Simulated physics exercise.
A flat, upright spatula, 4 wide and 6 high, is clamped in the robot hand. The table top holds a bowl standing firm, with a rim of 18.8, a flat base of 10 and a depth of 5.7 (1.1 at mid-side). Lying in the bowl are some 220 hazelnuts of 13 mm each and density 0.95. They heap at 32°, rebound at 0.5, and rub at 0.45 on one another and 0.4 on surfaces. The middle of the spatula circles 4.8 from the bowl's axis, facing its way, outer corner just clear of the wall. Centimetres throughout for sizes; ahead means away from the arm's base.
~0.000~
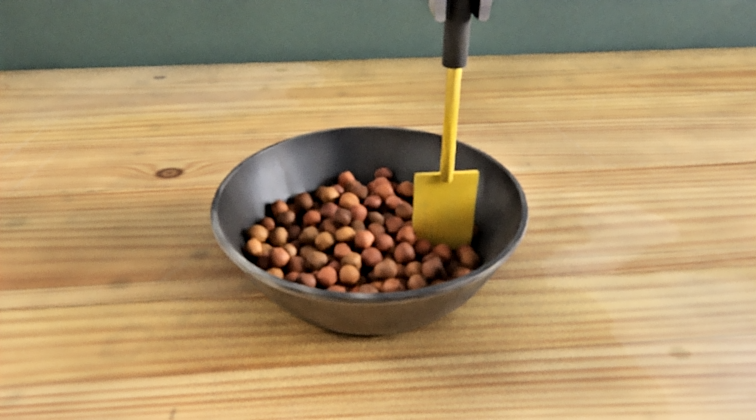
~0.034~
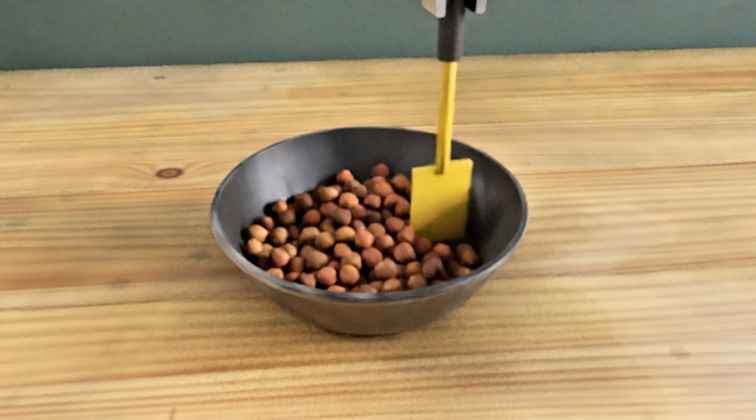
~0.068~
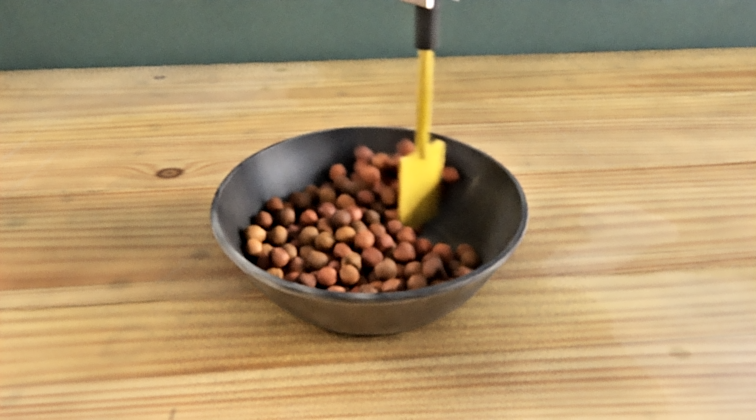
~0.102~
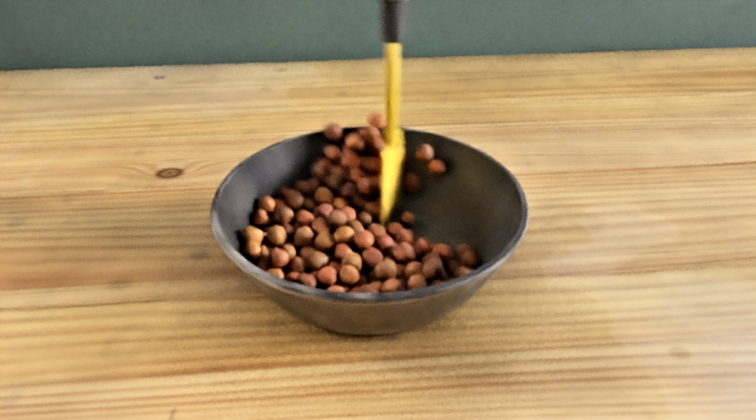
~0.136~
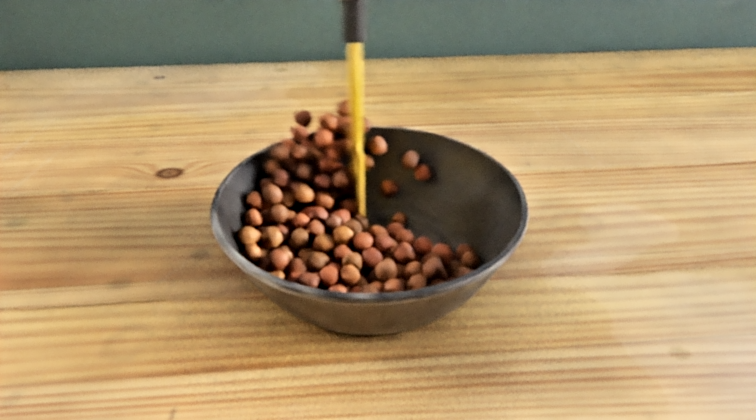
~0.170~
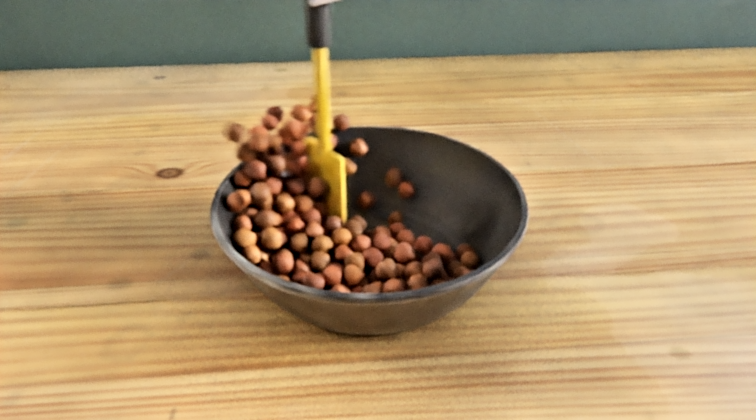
To begin with, a yellow spatula held by a robot hand stands at the right side of a dark bowl of reddish-brown balls on a wooden table. It sweeps leftward along the back of the bowl, turning as it goes, and pushes the balls into a raised heap at the back left, baring the bowl's right side.
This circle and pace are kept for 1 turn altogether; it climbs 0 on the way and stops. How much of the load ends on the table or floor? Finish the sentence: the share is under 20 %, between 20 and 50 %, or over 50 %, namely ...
The share is between 20 and 50 %.
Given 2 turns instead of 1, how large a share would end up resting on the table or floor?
Close to 45 in a hundred.
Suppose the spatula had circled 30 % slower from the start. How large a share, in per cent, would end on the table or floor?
That would be some 10 percent.
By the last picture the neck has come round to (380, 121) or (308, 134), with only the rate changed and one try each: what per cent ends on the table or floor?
First try: About 15 %; second try: About 40 %.
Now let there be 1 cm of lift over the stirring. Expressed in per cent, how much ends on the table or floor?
25 per cent, roughly.
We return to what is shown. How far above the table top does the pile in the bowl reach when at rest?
Around 4.0 cm above the table.
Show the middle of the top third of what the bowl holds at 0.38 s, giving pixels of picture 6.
About (466, 240).
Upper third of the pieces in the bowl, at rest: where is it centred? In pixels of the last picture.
Looks like roughly (372, 209) to me.
After 0.28 s, 212° round, highest piece 9 above the table; 190 in the bowl, 6 on the table or floor, 24 in flight or on the tool.
After 0.38 s, 300° round, highest piece 10 above the table; 157 in the bowl, 33 on the table or floor, 30 in flight or on the tool.
After 0.63 s, 0° round, highest piece 4 above the table; 140 in the bowl, 80 on the table or floor.
After 1.33 s, 0° round, highest piece 4 above the table; 140 in the bowl, 80 on the table or floor.
In the end, 140 in the bowl, 80 on the table or floor. That is 36 % on the table or floor.
